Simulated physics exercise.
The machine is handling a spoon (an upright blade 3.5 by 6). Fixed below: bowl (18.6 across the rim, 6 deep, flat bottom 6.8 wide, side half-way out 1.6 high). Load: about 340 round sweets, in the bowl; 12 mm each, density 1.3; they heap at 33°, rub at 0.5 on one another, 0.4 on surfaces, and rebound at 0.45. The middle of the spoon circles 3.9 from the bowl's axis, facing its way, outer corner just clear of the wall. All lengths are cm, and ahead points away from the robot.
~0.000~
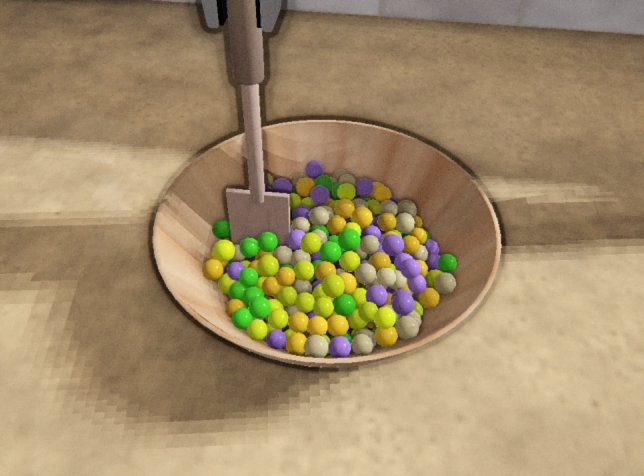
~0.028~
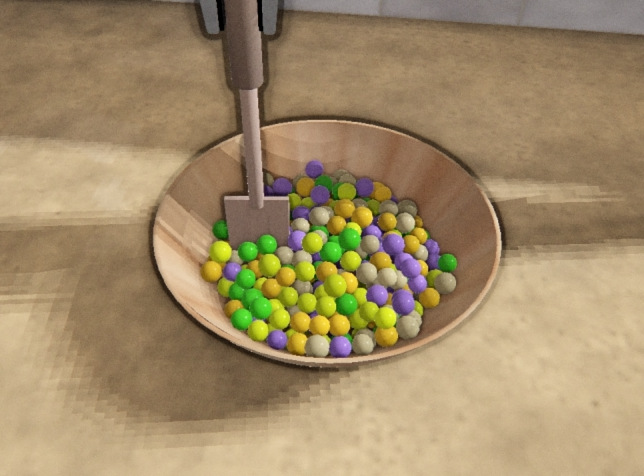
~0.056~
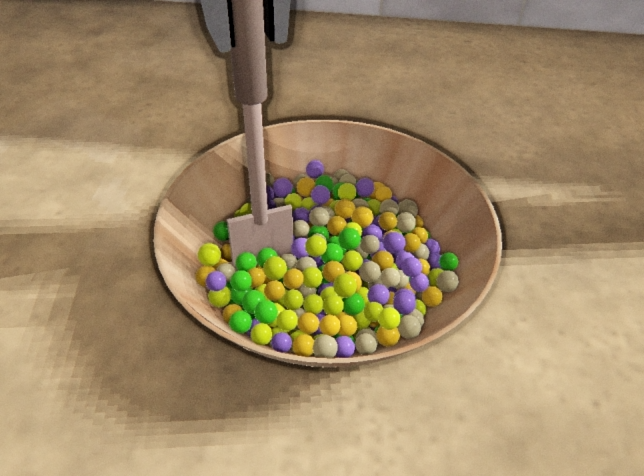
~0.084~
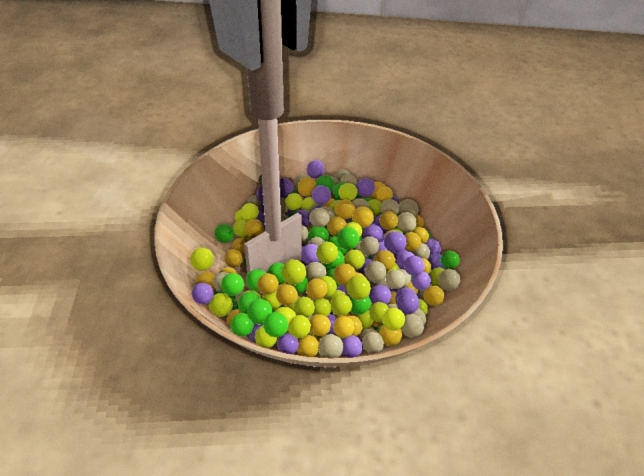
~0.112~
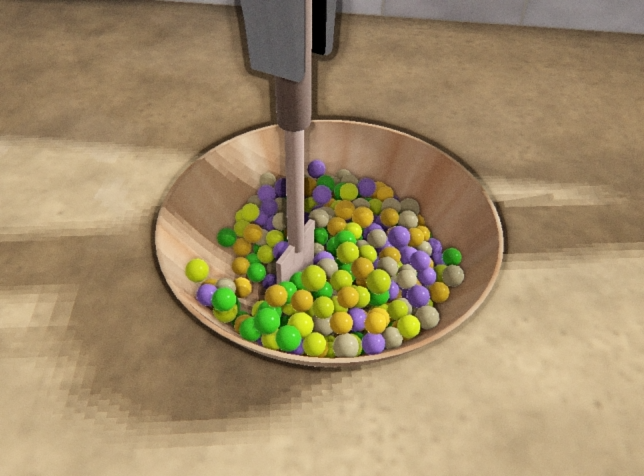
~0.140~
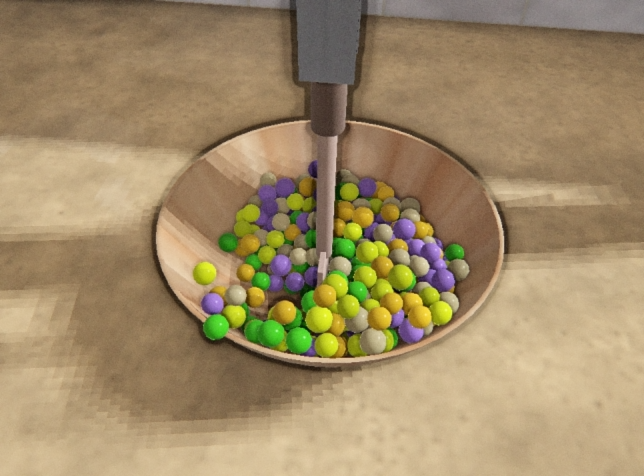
A robot arm sweeps a flat spoon through colourful round sweets in a wooden bowl.
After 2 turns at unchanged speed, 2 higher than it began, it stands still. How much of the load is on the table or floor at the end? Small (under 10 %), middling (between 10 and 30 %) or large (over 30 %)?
On the table or floor the share is middling, between 10 and 30 %.
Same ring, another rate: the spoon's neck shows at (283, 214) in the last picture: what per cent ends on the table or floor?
About 5 per cent.
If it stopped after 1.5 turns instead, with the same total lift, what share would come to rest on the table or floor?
In that case some 20 per cent.
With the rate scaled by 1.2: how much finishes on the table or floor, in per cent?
About 25 per cent.
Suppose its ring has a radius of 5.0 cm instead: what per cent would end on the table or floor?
Then about 30 per cent.
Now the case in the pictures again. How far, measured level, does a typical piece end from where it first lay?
Some 7 cm.
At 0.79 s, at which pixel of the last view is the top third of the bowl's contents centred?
At about (374, 246).
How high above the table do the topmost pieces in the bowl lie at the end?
About 6.0 cm.
After 0.46 s, 336° round, highest piece 9 above the table; 283 in the bowl, 45 on the table or floor, 12 in flight or on the tool.
After 0.79 s, 222° round, highest piece 7 above the table; 268 in the bowl, 71 on the table or floor, 1 in flight or on the tool.
After 1.15 s, 0° round, highest piece 6 above the table; 265 in the bowl, 75 on the table or floor.
After 1.85 s, 0° round, highest piece 6 above the table; 265 in the bowl, 75 on the table or floor.
In the end, 265 in the bowl, 75 on the table or floor. That is 22 % on the table or floor.
